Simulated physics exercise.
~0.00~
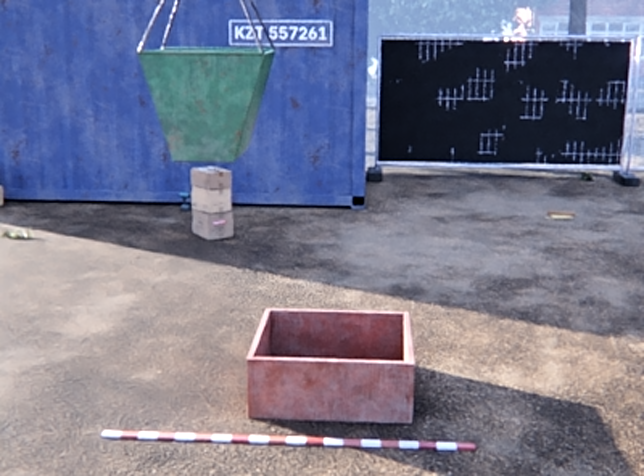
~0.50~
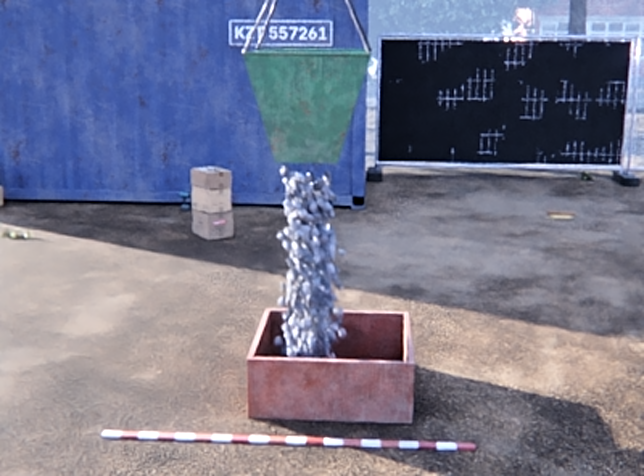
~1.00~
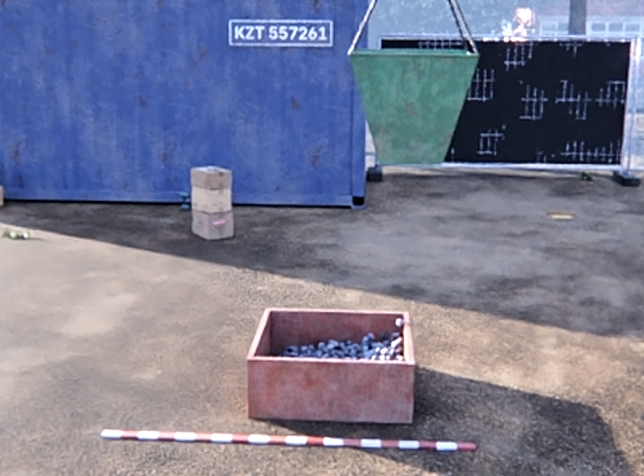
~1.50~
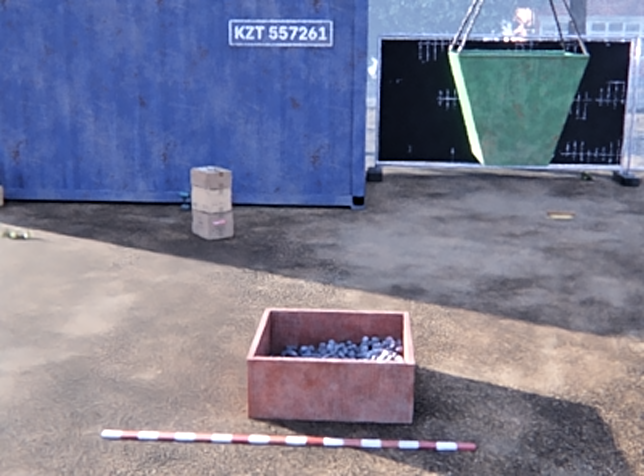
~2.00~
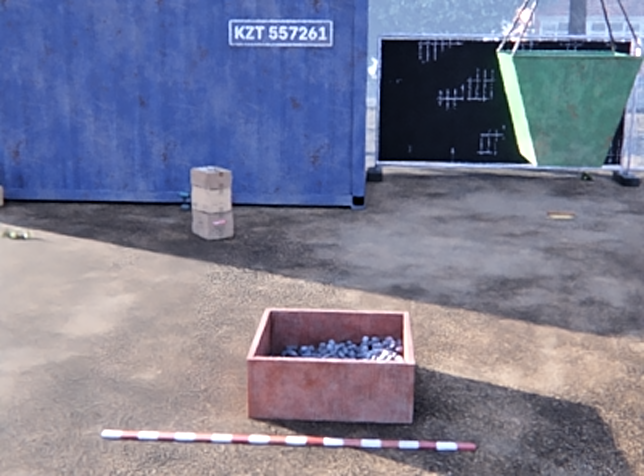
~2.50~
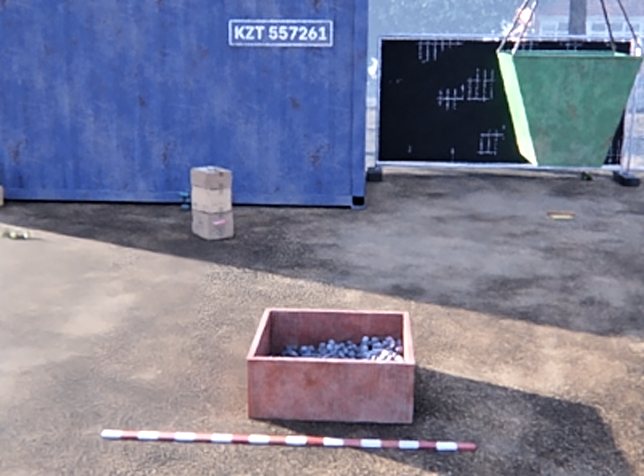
A green skip moves right, dropping grey stones into a reddish bin, then stops empty.
